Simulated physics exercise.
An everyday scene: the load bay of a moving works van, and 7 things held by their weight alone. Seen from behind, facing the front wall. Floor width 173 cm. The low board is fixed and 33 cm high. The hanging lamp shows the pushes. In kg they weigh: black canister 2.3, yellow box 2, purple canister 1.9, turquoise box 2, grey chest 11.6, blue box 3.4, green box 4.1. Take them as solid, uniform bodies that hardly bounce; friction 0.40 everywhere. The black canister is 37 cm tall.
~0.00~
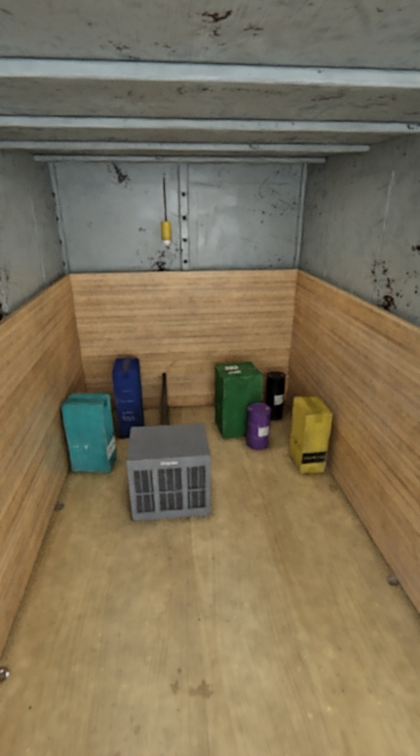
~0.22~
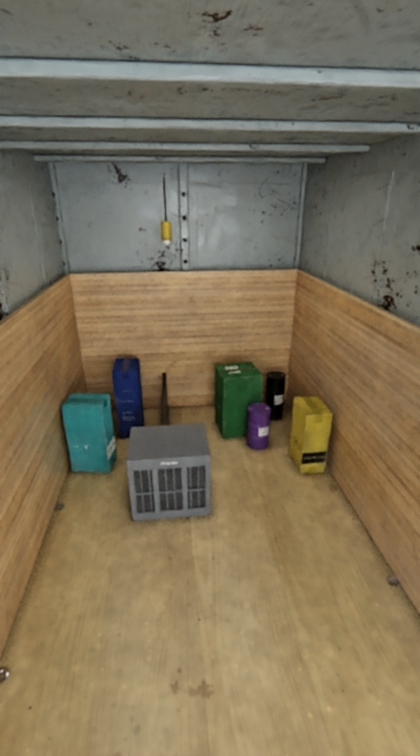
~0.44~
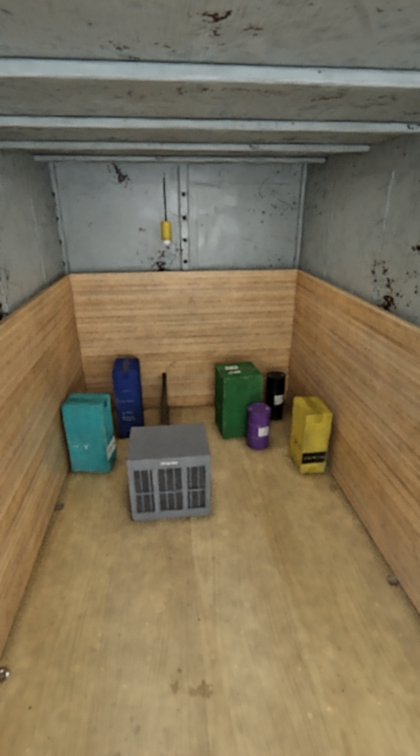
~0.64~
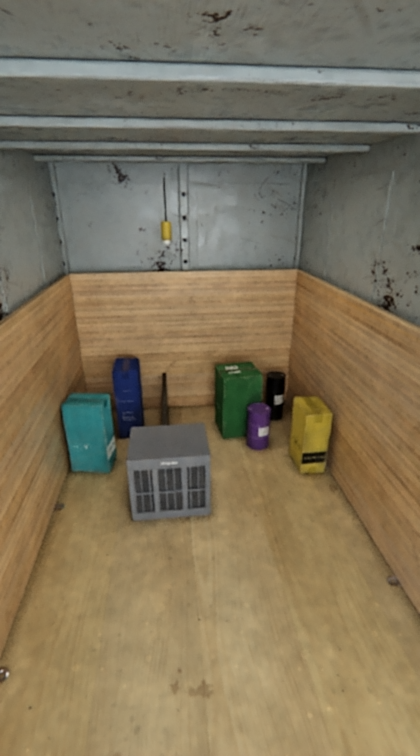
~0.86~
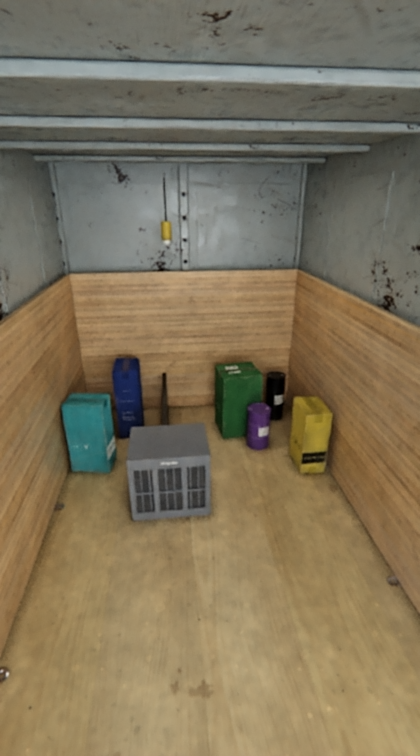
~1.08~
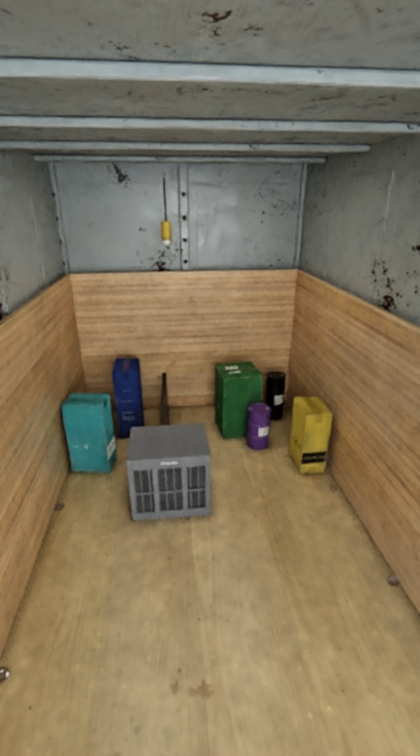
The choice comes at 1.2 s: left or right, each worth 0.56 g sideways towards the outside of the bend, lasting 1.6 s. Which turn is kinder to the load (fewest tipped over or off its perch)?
Turn left.
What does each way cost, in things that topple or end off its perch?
Turning left 0, turning right 2.
Turning left. At 1.68 s, push 0.56 g right; black canister moved 6 cm near (281, 396); yellow box moved 5 cm near (316, 435); blue box 16° off upright.
After 1.88 s, push 0.56 g right; black canister moved 11 cm near (288, 395); yellow box moved 5 cm near (316, 435); blue box 27° off upright.
After 2.18 s, push 0.56 g right; black canister moved 11 cm near (287, 395); yellow box moved 5 cm near (316, 435); blue box 27° off upright.
In the end (3.4 s), not toppled but over 15 cm from the start, purple canister, turquoise box, grey chest and green box; the other 3 under 15 cm from the start. In the last view, black canister near (287, 395), yellow box near (316, 434).
Turning right instead, black canister and yellow box tipped over or off its perch, 2 of 7 in all.
